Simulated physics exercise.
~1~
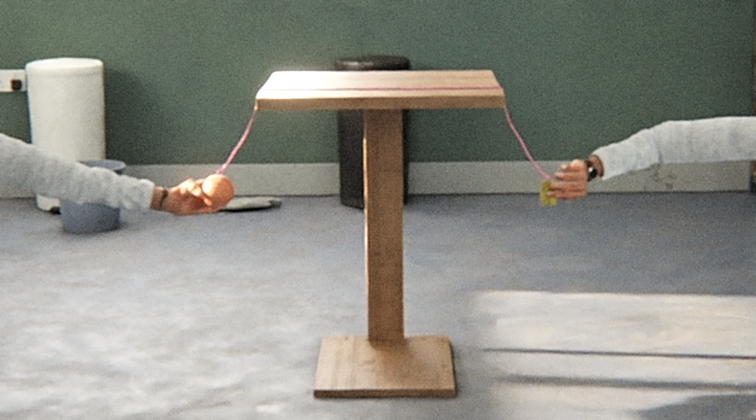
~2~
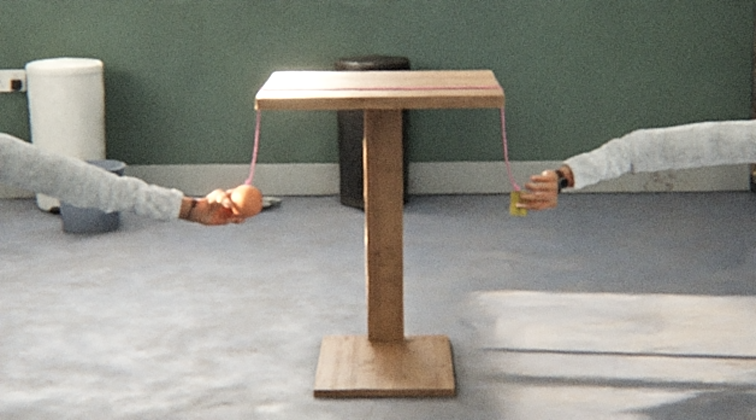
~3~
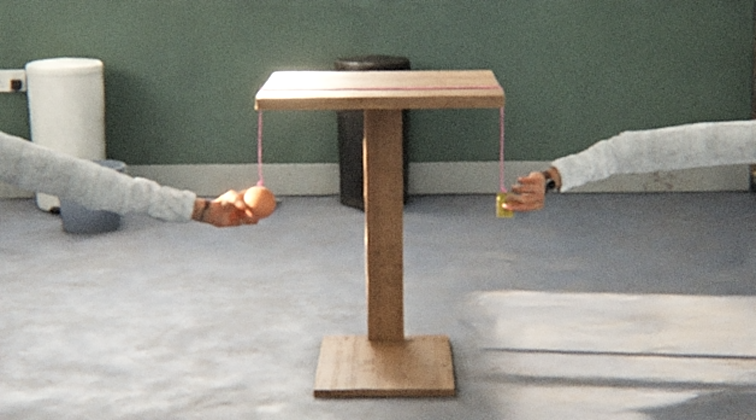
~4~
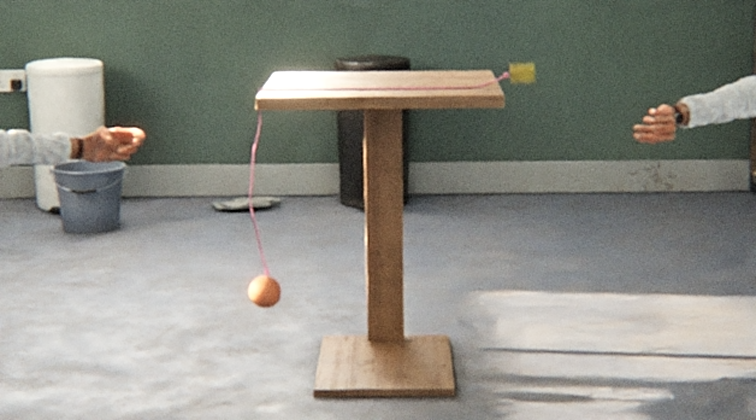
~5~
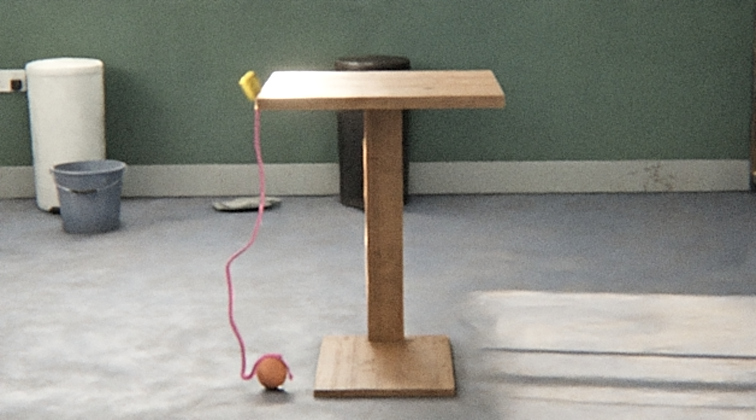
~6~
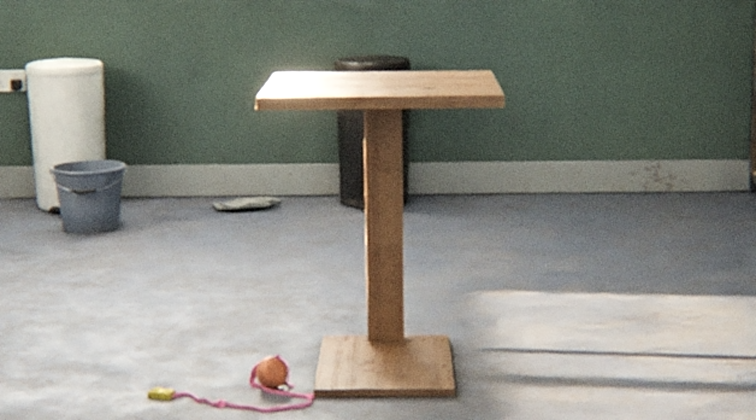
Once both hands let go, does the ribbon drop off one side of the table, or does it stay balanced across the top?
The ribbon drops off the left side of the table, and it ends up on the floor with the orange and the matchbox.
Two arms in grey sleeves reach in from either side of a small wooden table, seen from the front in a room with a green wall and grey floor. The left hand holds an orange and the right a small yellow matchbox, joined by a pink ribbon lying loosely across the top. Both hands move inward until the ribbon's ends hang straight, then let go and draw back. The orange drops on the left while the matchbox is pulled up to the tabletop and across to the left edge. Finally, orange, matchbox and ribbon all lie on the floor at the left.
